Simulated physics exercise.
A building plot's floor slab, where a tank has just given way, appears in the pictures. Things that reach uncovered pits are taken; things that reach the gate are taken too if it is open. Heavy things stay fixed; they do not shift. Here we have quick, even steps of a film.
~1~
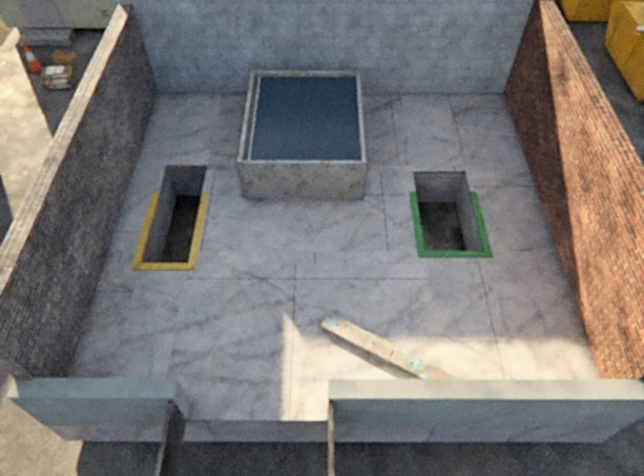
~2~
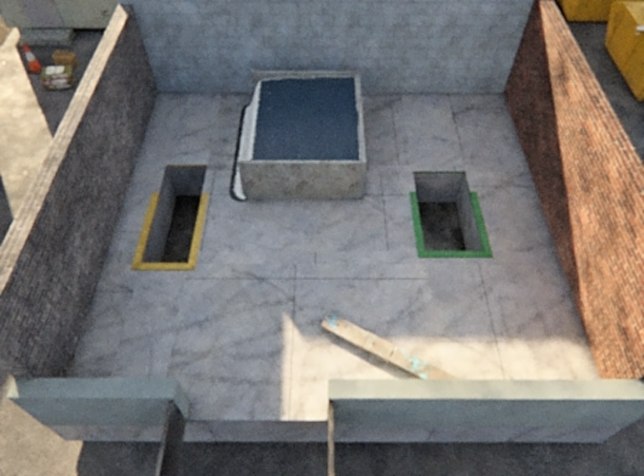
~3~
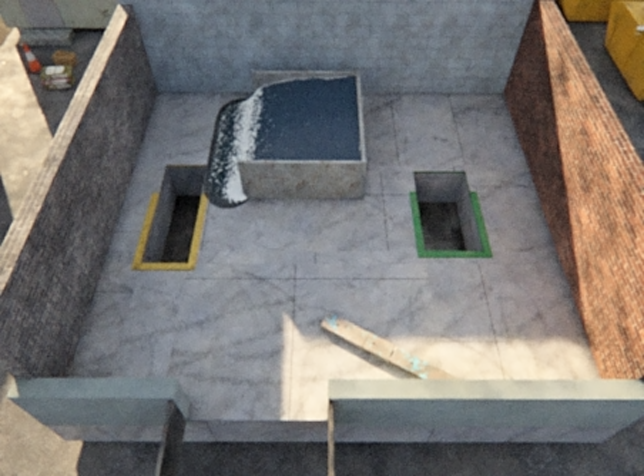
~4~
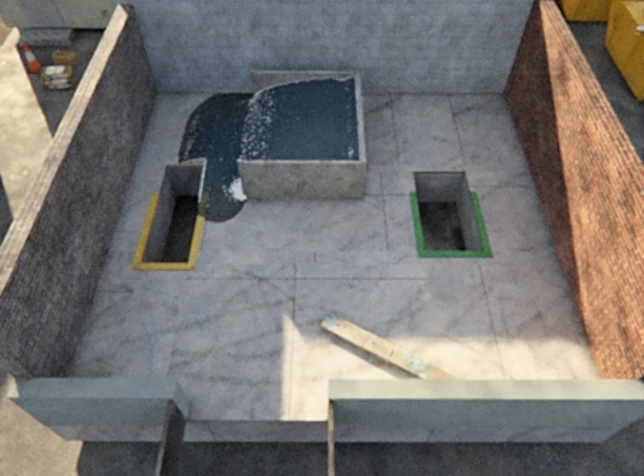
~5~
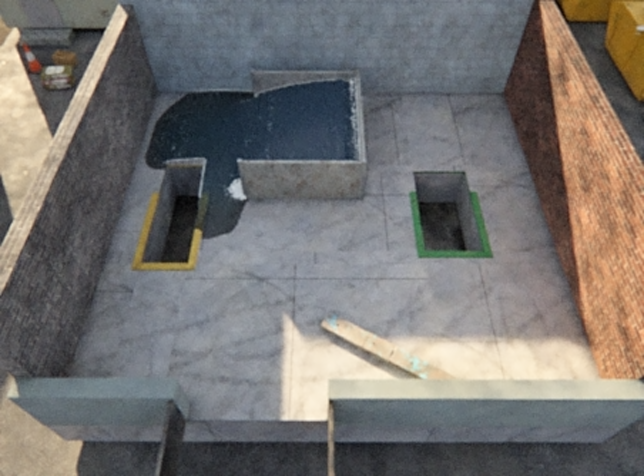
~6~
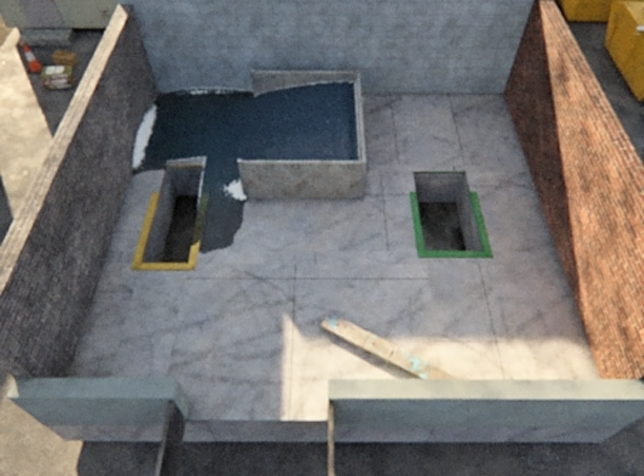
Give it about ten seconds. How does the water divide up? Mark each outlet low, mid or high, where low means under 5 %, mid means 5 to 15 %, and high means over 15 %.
Marks - gate: Low, yellow pit: High, green pit: Low.
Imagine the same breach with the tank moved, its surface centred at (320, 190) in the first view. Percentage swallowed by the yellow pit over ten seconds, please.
Yellow: About 75 %.
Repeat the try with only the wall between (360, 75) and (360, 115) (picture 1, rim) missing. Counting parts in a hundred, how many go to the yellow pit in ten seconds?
I'd estimate the yellow pit takes around 4 percent.
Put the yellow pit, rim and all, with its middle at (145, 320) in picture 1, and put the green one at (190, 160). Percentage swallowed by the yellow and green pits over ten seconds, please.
Breakdown: Yellow 8%, green 80%.
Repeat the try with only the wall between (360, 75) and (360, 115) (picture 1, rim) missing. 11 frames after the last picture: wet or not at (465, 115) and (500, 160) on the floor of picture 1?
The first ends up soaked, the second ends up soaked.
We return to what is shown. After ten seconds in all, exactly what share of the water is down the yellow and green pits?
Close to 68 in a hundred and 2 in a hundred, in that order.
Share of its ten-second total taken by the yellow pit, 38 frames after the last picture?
I'd put it at about 85 per cent.
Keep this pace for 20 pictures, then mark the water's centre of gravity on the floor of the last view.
My guess is about (234, 150).
A moment on, water covers 15 % of the floor; the gate 0 %, the yellow pit 15 %, the green pit 0 %.
Next, water covers 20 % of the floor; the gate 0 %, the yellow pit 27 %, the green pit 0 %.
Then, water covers 30 % of the floor; the gate 0 %, the yellow pit 44 %, the green pit 0 %.
Later, water covers 50 % of the floor; the gate 0 %, the yellow pit 58 %, the green pit 0 %.
In the end, water covers 55 % of the floor; the gate 1 %, the yellow pit 68 %, the green pit 1 %.
